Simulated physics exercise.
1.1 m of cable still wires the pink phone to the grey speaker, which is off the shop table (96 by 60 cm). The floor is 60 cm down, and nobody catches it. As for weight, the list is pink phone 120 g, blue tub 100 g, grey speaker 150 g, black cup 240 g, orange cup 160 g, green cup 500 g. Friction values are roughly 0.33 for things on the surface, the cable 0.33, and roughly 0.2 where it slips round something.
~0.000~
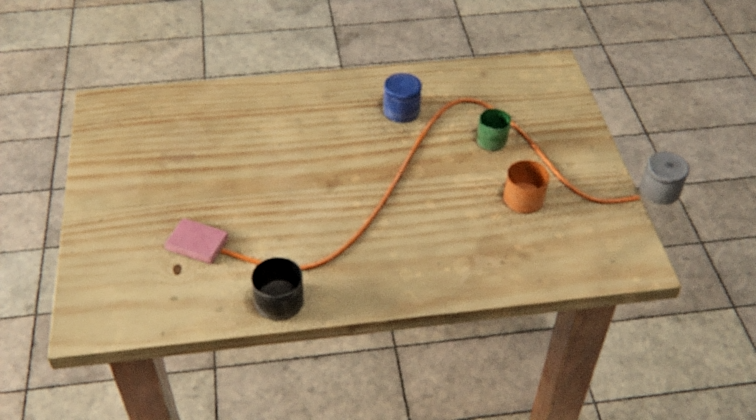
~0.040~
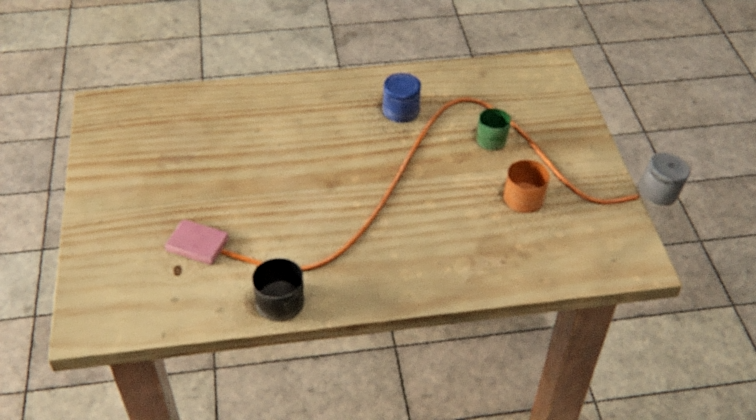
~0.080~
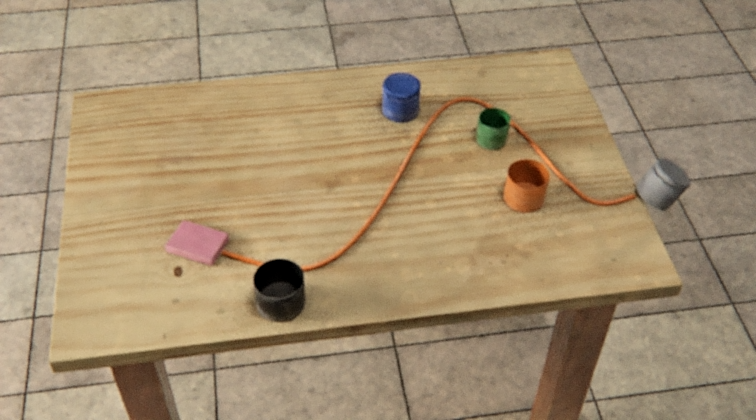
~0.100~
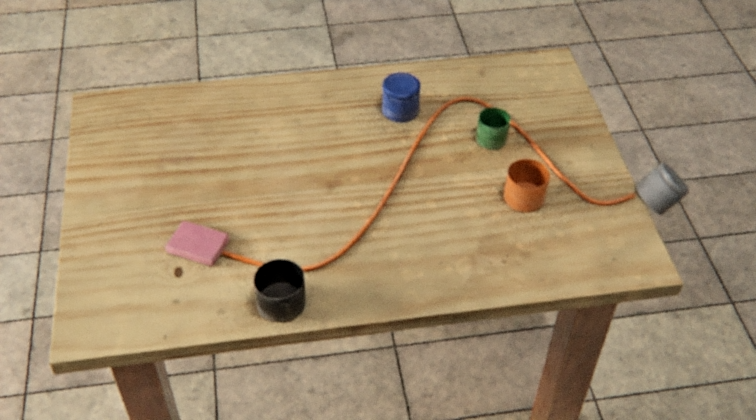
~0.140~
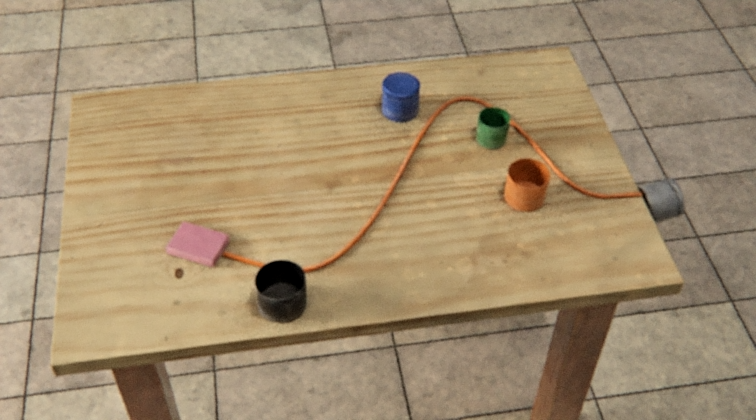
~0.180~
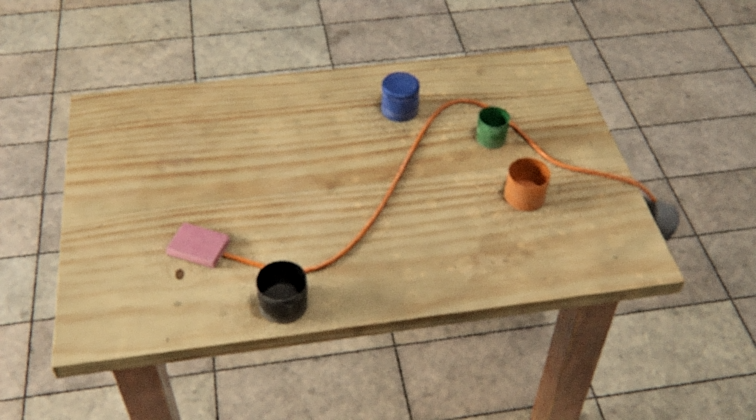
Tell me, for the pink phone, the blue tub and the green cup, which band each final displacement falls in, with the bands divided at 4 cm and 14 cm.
In the end the pink phone changes place a lot; the blue tub changes place very little; the green cup changes place very little.
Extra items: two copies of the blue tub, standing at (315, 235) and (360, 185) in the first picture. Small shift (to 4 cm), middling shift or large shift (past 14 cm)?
Shift 1: Medium. Shift 2: Minor.
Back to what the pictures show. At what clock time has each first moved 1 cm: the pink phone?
The pink phone gets there close to 0.34 s.
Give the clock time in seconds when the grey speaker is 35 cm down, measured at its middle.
At about 0.36 s.
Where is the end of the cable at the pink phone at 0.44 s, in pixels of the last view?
Close to (251, 197) in the last picture.
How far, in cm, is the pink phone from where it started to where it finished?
The pink phone ends up roughly 35 cm from where it started.
After 0.4 s, the cable's tail end at (251, 197); pink phone 10 cm off its start, grey speaker over the edge.
After 0.7 s, the cable's tail end at (368, 155); pink phone 30 cm off its start, grey speaker over the edge.
After 0.9 s, the cable's tail end at (403, 148); pink phone 36 cm off its start at (383, 153), grey speaker over the edge.
After 1.2 s, the cable's tail end at (403, 148); pink phone 36 cm off its start, grey speaker over the edge.
After 2.4 s, the cable's tail end at (403, 148); pink phone 36 cm off its start at (383, 153), green cup 0 cm off its start at (495, 117), blue tub 0 cm off its start at (401, 83), grey speaker over the edge.
